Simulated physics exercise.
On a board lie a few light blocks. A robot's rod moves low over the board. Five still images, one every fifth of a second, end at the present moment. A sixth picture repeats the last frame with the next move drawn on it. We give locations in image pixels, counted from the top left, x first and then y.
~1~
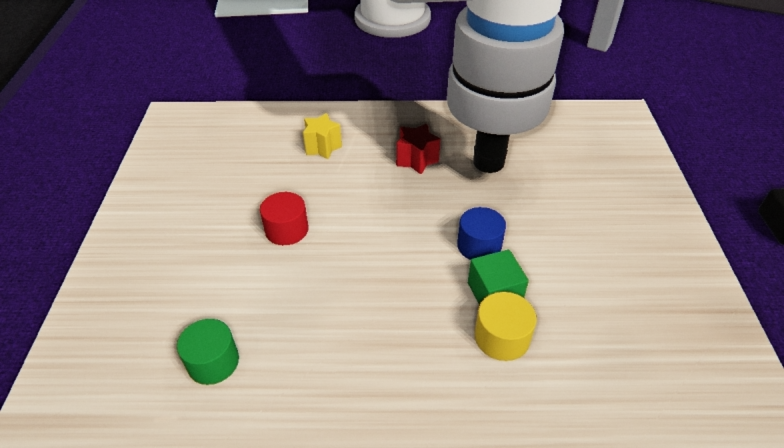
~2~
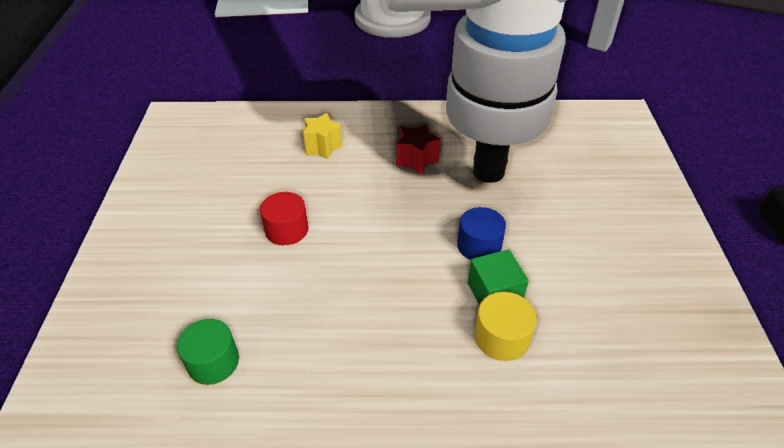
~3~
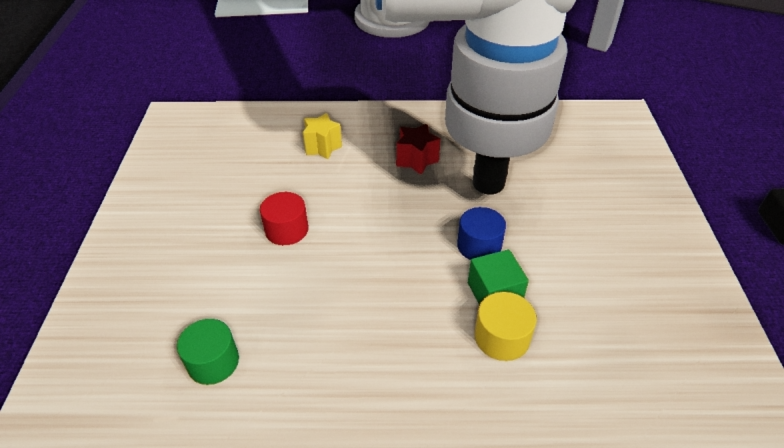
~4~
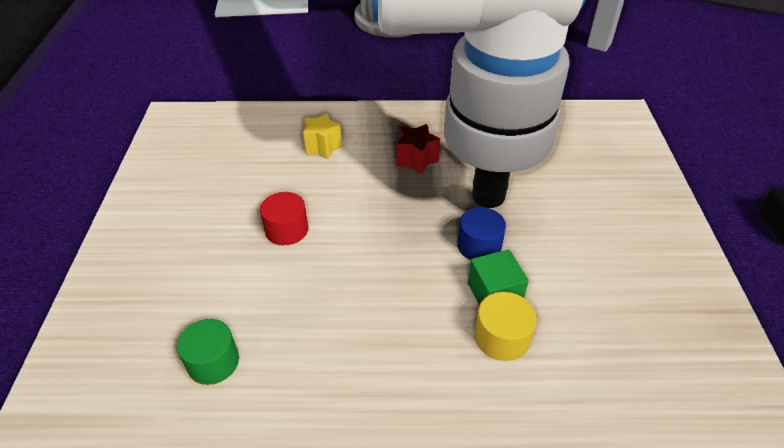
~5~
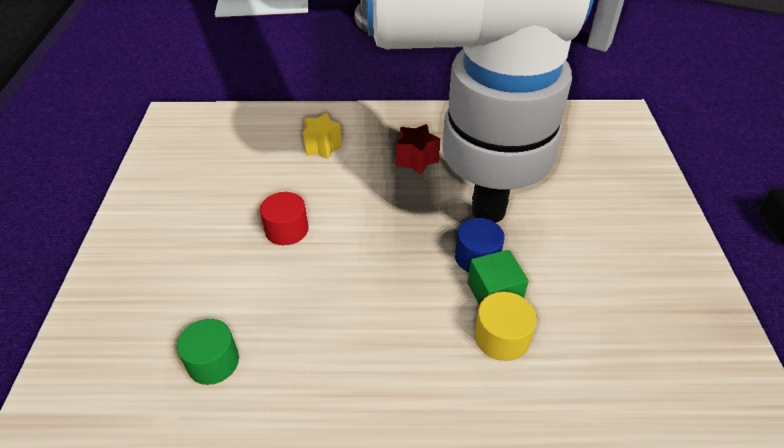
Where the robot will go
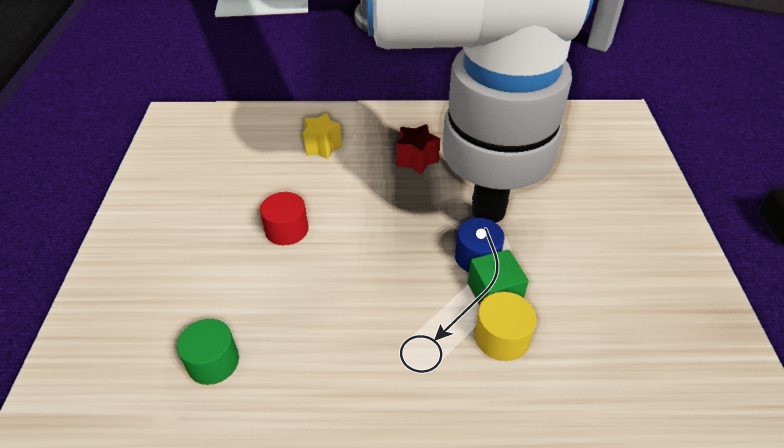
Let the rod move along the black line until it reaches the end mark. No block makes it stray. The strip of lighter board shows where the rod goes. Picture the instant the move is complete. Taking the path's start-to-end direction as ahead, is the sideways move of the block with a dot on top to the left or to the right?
Gets pushed right.
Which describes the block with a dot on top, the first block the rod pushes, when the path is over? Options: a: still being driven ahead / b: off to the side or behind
My pick is b.
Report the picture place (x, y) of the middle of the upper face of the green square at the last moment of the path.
In the picture, it is at (457, 365).
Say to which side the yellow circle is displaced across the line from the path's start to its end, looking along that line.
It moves off to the left.
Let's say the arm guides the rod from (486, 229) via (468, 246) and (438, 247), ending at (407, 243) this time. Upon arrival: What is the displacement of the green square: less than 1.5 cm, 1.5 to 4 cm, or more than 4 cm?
The block shifts between 1.5 and 4 cm.
The drawn path runs from (486, 229) through (497, 273) and (464, 313) to (421, 354); the dot is on the blue circle.
On the path given first. One third of the way, rod at (500, 257); blue circle at (469, 270); green square at (487, 309); yellow circle at (515, 350).
Two thirds of the way, rod at (465, 297); blue circle at (421, 291); green square at (471, 334), turned 25° anticlockwise; yellow circle at (519, 366).
At the end, rod at (422, 338); blue circle at (389, 303); green square at (457, 365), turned 90° anticlockwise; yellow circle at (520, 371).
